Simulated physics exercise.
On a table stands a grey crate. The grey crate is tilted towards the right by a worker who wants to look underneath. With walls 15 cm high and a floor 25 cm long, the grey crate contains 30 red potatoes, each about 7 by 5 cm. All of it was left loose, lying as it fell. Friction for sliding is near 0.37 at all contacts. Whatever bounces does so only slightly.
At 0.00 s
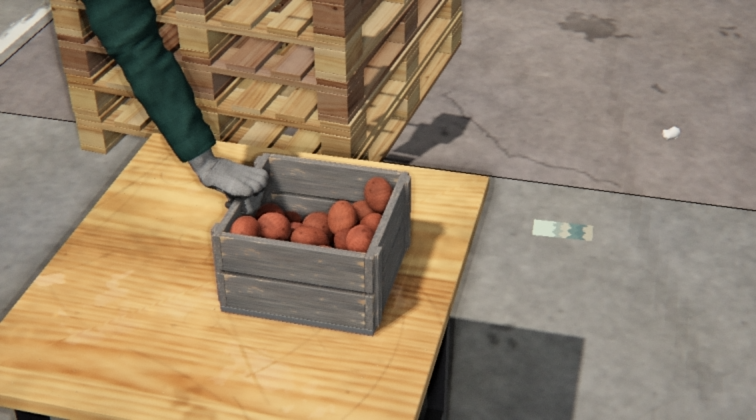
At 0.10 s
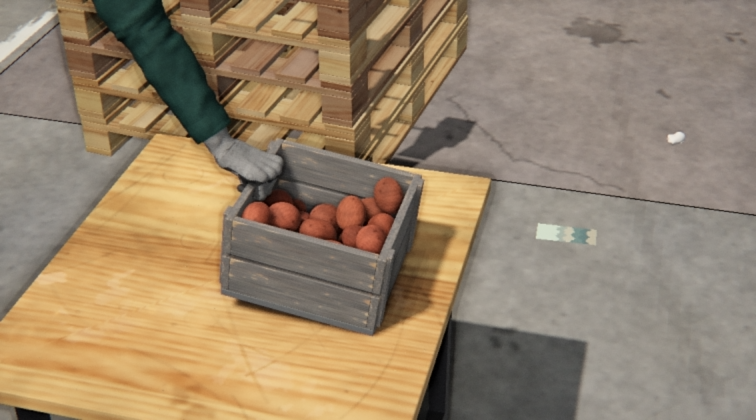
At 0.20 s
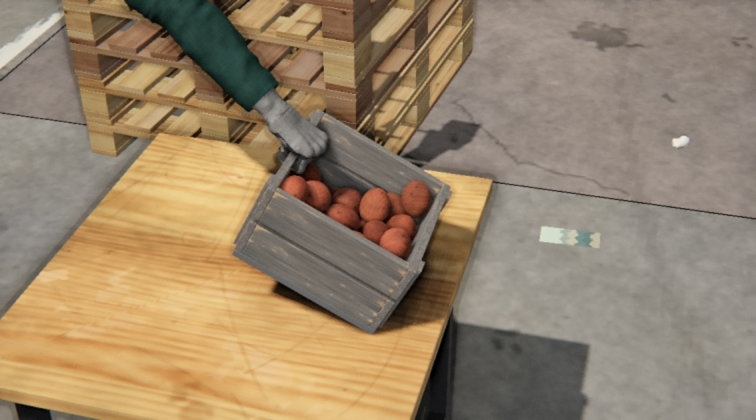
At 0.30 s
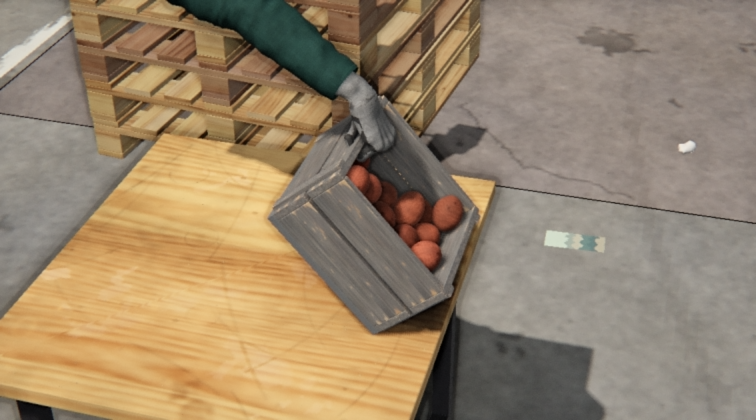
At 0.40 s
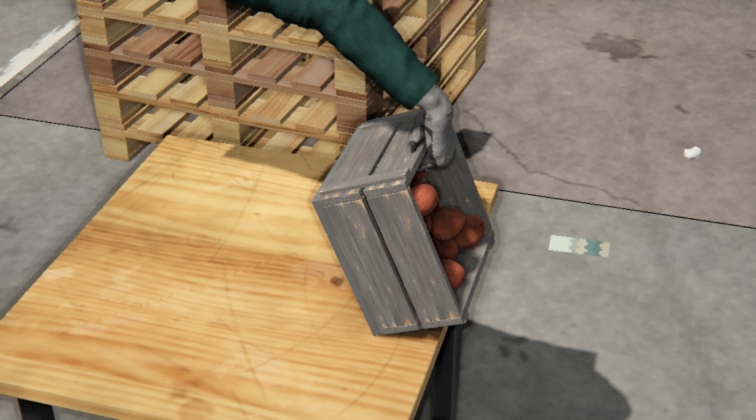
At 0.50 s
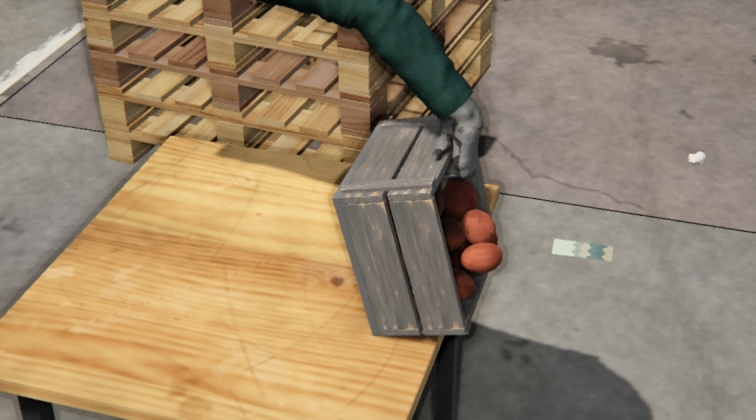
At first, a grey wooden crate holding a loose heap of round red potatoes sits upright on a wooden table, a gloved hand gripping its left side. The green-sleeved arm then tilts it steadily rightward until it stands nearly on its side, and potatoes bulge out past the rim.
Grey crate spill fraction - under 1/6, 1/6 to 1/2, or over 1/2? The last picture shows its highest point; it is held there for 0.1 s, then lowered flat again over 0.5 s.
My money is on a spill of a sixth up to half of the load.
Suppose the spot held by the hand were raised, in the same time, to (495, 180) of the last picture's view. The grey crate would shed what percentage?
Grey crate: 60 %.
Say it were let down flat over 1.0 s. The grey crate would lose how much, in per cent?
Grey crate: 30 per cent.
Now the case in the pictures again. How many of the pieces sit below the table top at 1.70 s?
Estimated number of pieces: About 8.
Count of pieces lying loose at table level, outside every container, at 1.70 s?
Near 0, by my count.
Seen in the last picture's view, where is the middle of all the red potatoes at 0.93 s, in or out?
(383, 250).
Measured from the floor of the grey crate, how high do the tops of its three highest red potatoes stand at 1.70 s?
12 centimetres high, more or less.
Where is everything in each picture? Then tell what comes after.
In the first picture (places track the rim corner closest to us here; the camera moves round a little), grey crate (365, 255); tipped 0°; all still inside.
In the second picture, grey crate (379, 257); tipped 8°.
In the third picture, grey crate (410, 266); tipped 27°.
In the fourth picture, grey crate (443, 289); tipped 49°.
In the fifth picture, grey crate (461, 315); tipped 68°.
In the sixth picture, grey crate (465, 326); tipped 76°; 2 out, the lowest potato at (482, 258).
After 0.69 s, tilt 69°; the grey crate is down by 7 of 30.
After 0.93 s, tilt 20°; the grey crate is down by 8 of 30.
After 1.27 s, tilt 0°; the grey crate is down by 8 of 30.
Outcome (at 1.70 s), the grey crate is down by 8 of 30. Asked share, 8 of 30, 27 per cent.
